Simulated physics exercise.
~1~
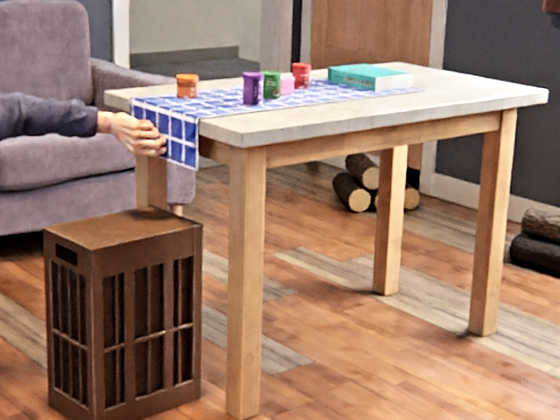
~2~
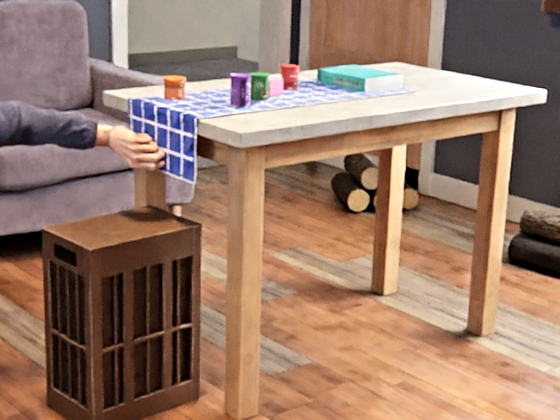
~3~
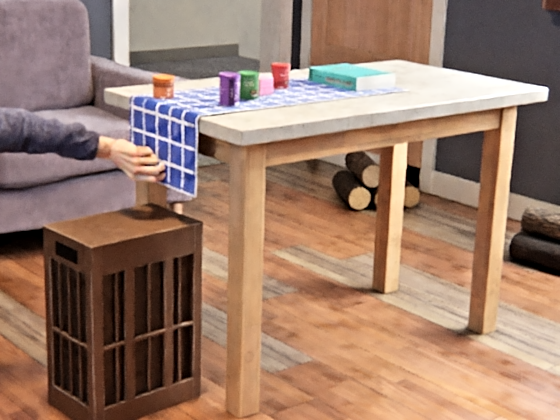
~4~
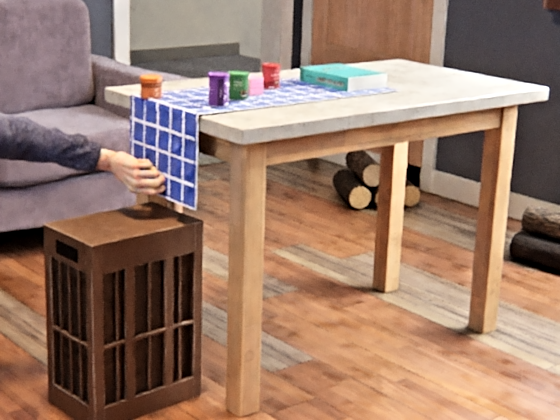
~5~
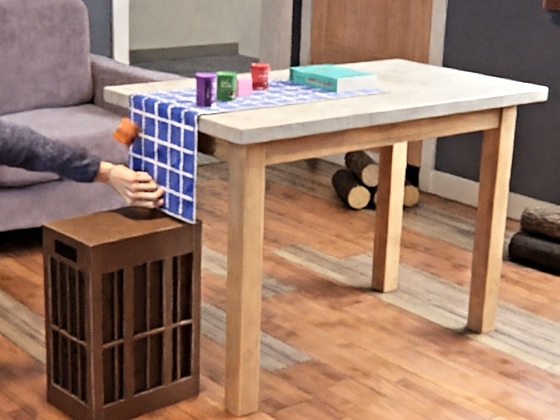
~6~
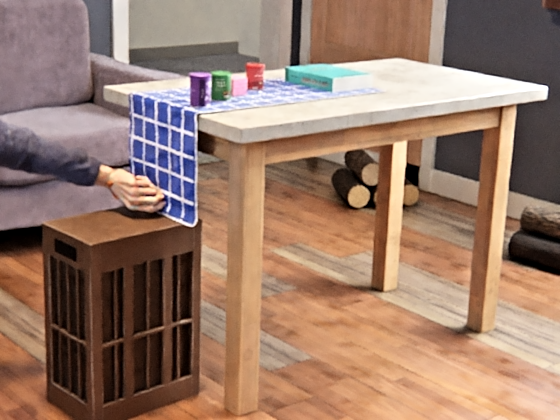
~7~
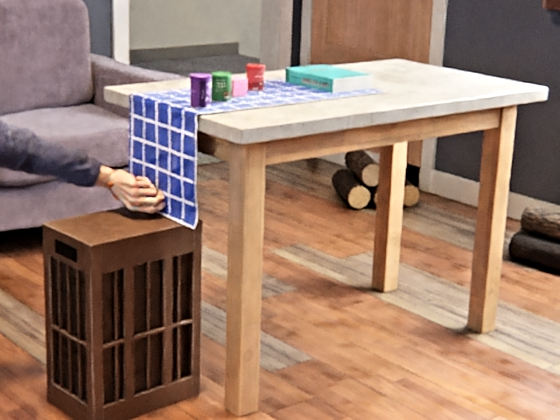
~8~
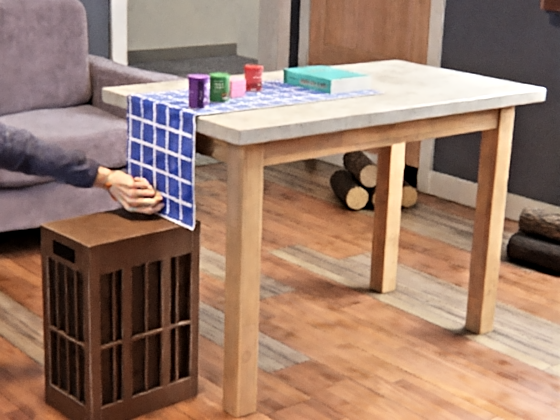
A hand draws a blue checked tablecloth down toward a brown crate, and an orange pot falls off.
